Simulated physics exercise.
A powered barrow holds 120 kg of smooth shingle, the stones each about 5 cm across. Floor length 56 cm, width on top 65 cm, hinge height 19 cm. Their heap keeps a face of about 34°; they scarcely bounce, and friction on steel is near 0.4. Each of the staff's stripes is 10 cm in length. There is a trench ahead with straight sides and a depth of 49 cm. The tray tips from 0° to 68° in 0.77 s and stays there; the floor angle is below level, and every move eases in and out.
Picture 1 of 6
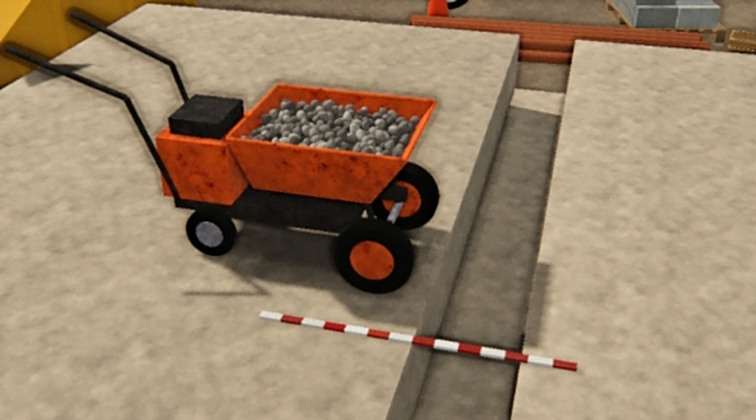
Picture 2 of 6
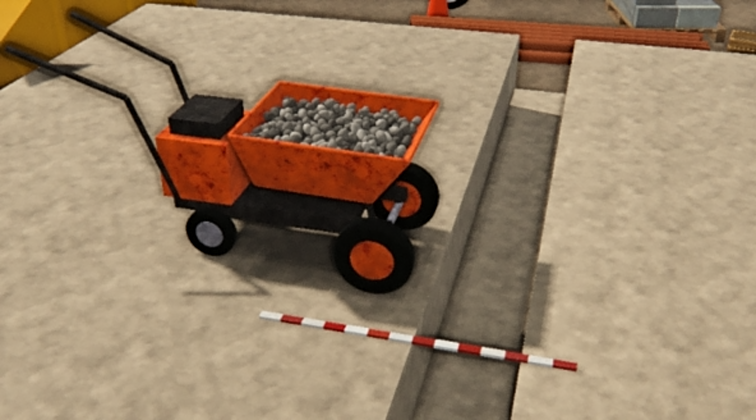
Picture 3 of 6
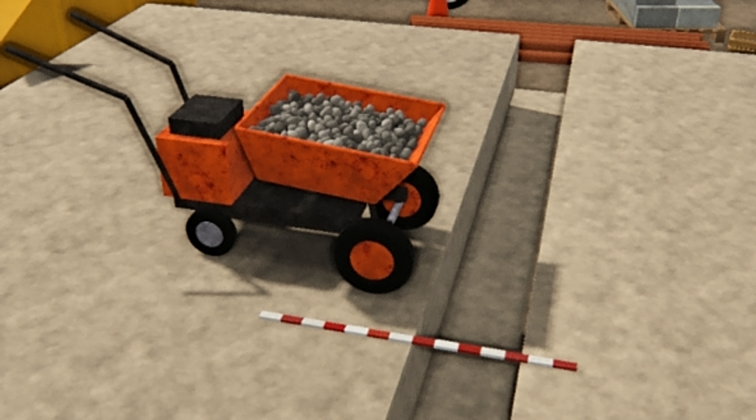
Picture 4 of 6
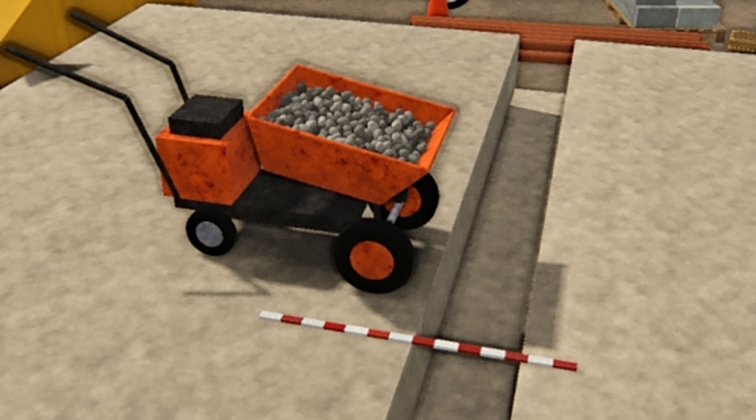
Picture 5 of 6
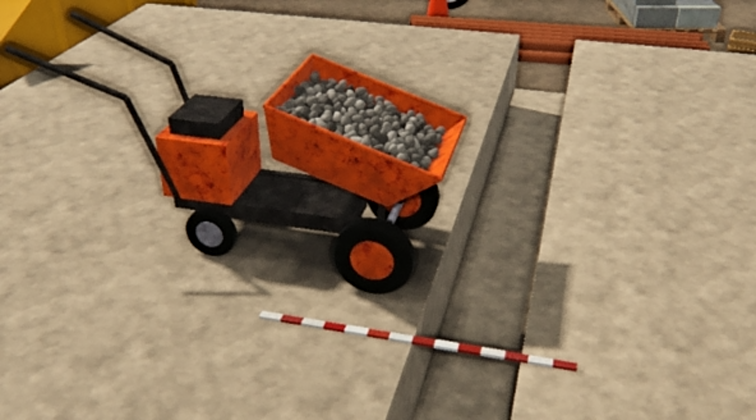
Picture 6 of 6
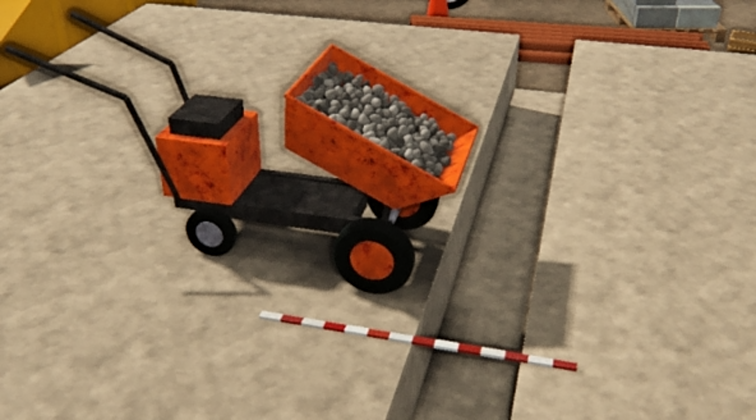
At first, an orange powered barrow heaped with grey stones stands beside a straight trench, its tray level above a red-and-white staff on the ground. The tray then begins tilting forward, its rear rising off the black chassis. It tilts steeper toward the trench, with the stones still inside.
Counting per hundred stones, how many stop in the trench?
Some 40.
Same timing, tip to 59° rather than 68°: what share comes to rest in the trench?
Roughly 30 per cent would end in the trench.
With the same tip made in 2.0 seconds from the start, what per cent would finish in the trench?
About 65%.
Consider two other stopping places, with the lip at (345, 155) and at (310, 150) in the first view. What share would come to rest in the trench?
It comes to about 90 and 95 in a hundred.
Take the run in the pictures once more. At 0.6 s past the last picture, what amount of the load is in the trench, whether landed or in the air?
I'd put it near 10 per cent.
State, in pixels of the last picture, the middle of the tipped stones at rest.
Middle at around (563, 281), I'd say.
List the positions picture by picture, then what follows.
Lip at (406, 161), floor tilted 0°, highest stones at (336, 118), in the first picture.
The tray is at 1°, its lip at (409, 162); the top of the load is at (338, 117), in the second picture.
The tray is at 5°, its lip at (417, 165); the top of the load is at (300, 108), in the third picture.
The tray is at 11°, its lip at (428, 171); the top of the load is at (304, 95), in the fourth picture.
Lip at (441, 180), floor tilted 18°, highest stones at (311, 86), in the fifth picture.
Lip at (455, 191), floor tilted 25°, highest stones at (329, 77), in the sixth picture.
Then, 0.3 s after the last picture the floor is at 58°, 100 % in the tray; the foremost stones are at (490, 214).
Then, 0.6 s after the last picture the floor is at 68°, 66 % in the tray, 12 % in the trench, 22 % past the trench; the foremost stones are at (584, 292).
Then, 0.9 s after the last picture the floor is at 68°, 23 % in the tray, 18 % in the trench, 60 % past the trench; the foremost stones are at (745, 304).
Then, 2.9 s after the last picture the floor is at 68°, 0 % in the tray, 40 % in the trench, 60 % past the trench; the foremost stones are past the picture's edge.
